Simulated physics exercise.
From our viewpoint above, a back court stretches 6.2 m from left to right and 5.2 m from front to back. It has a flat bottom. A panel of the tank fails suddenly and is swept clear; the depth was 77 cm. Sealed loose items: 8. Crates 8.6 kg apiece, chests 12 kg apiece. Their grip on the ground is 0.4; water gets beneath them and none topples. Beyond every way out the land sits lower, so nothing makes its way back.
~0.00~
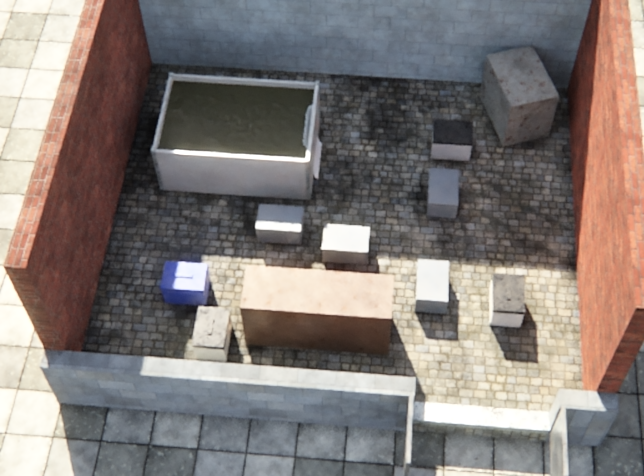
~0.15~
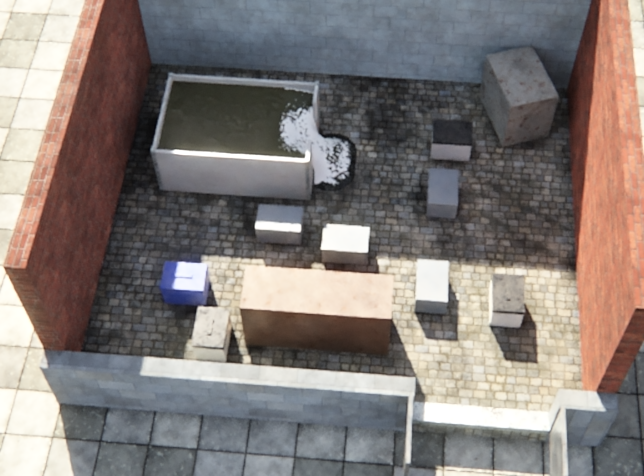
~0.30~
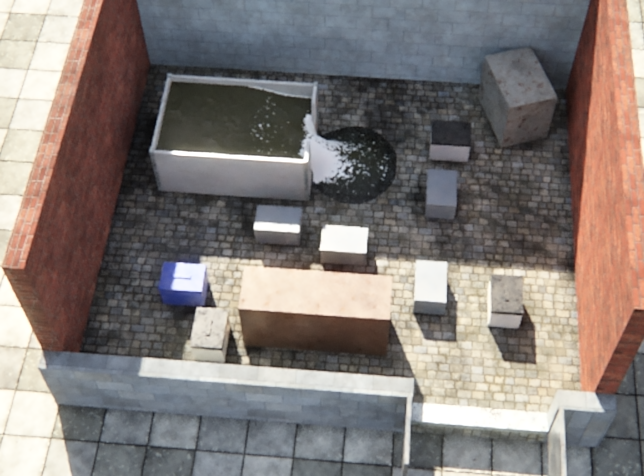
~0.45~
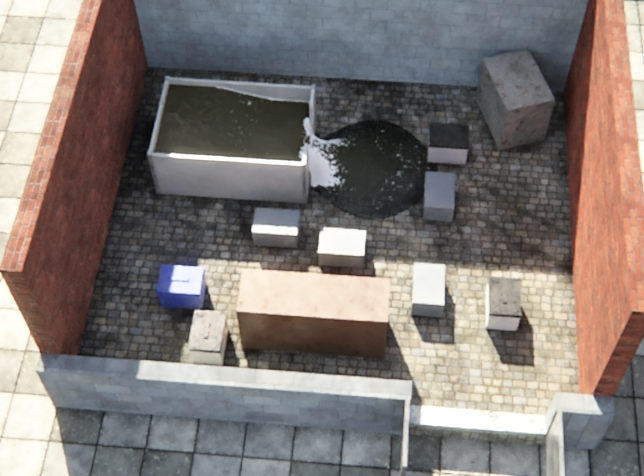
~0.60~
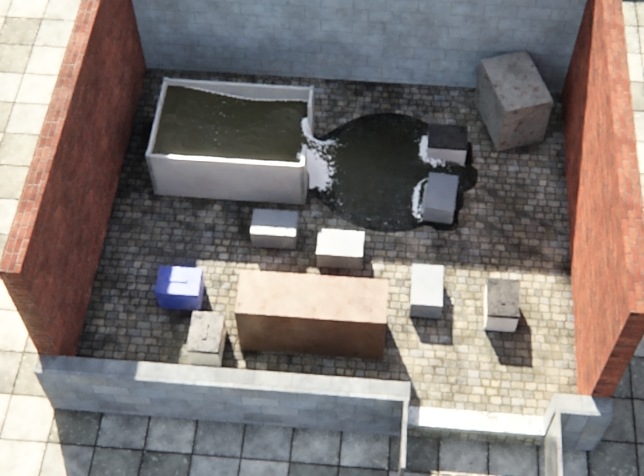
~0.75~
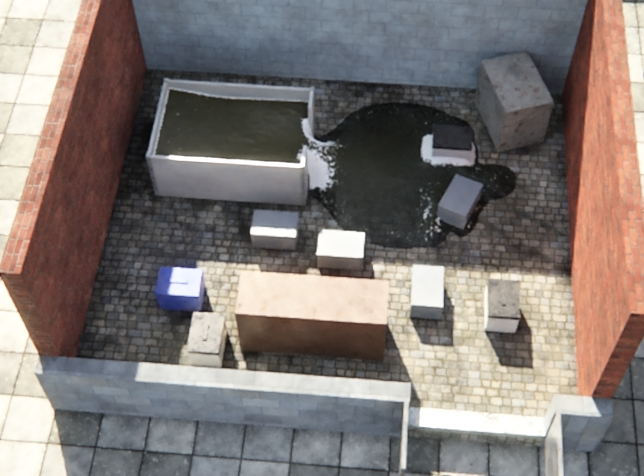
A tank's right side opens and dark water spreads across the court, shifting two boxes.
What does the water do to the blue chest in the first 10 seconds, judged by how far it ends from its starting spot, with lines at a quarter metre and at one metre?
The water leaves it nearly in place.
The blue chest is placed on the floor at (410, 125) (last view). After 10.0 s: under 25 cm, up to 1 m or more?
In the end it is hauled off.
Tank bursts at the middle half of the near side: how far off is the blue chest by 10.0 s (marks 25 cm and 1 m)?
So, for the blue chest: It is carried a long way.
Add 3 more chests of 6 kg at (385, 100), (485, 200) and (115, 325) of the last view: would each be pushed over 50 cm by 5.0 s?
Result, in listed order: Exceeded / exceeded / not exceeded.
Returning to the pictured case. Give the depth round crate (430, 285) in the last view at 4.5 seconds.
I'd say some 7 cm.
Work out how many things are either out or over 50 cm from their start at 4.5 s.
Tally: 4.
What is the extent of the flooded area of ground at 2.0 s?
Roughly 16 m2 of it is wet.
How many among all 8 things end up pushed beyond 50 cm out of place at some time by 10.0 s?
The number is 4.
After 2.0 s the blue chest is near (179, 282), 0.0 m from its start, aground; 0 of 8 are out; 1 afloat.
After 4.5 s the blue chest is near (179, 282), 0.0 m from its start, aground; 2 of 8 are out; 2 afloat.
After 7.0 s the blue chest is near (179, 282), 0.0 m from its start, aground; 4 of 8 are out; 0 afloat.
After 10.0 s the blue chest is near (179, 282), 0.0 m from its start, aground; 4 of 8 are out; 0 afloat.
